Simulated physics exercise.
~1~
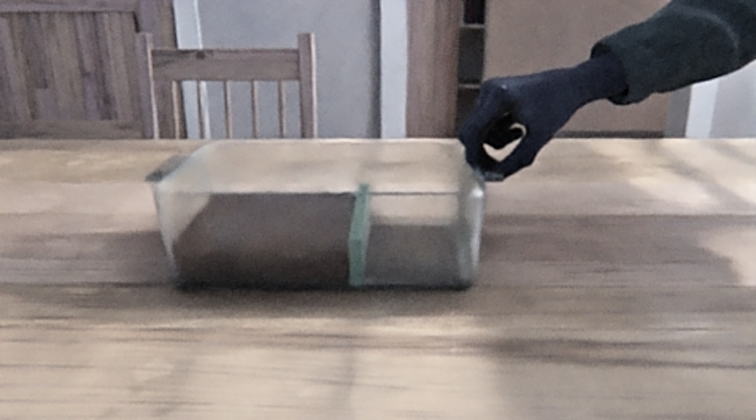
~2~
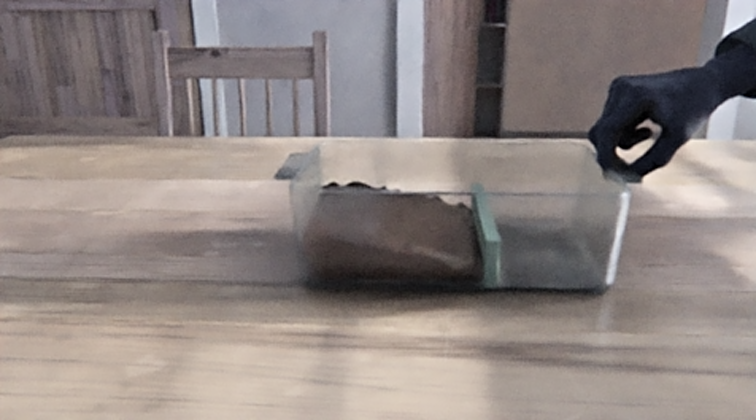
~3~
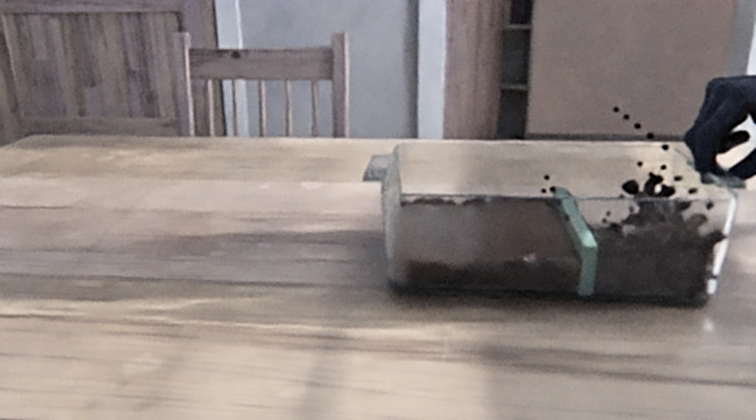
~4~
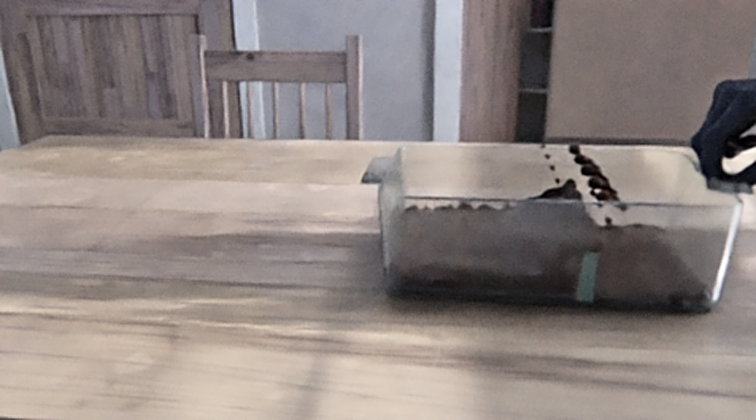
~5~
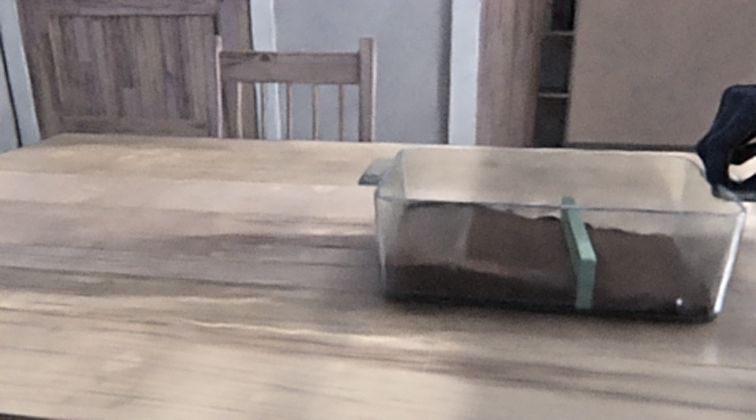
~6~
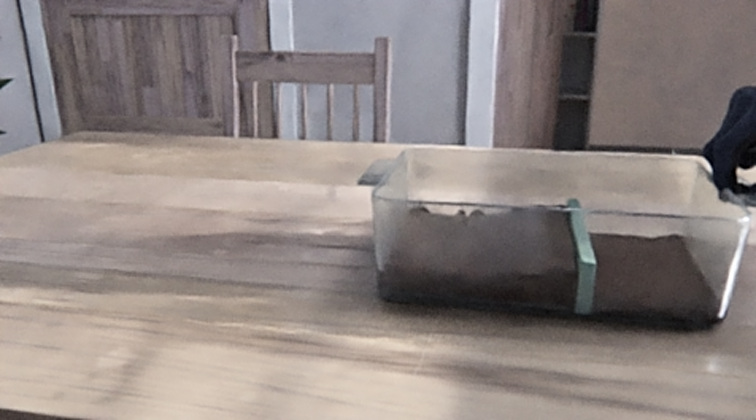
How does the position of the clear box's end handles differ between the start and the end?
At the start the handles are with the box around the left and middle of the view. By the end they are clearly farther right, with the right one close to the right edge of the view.
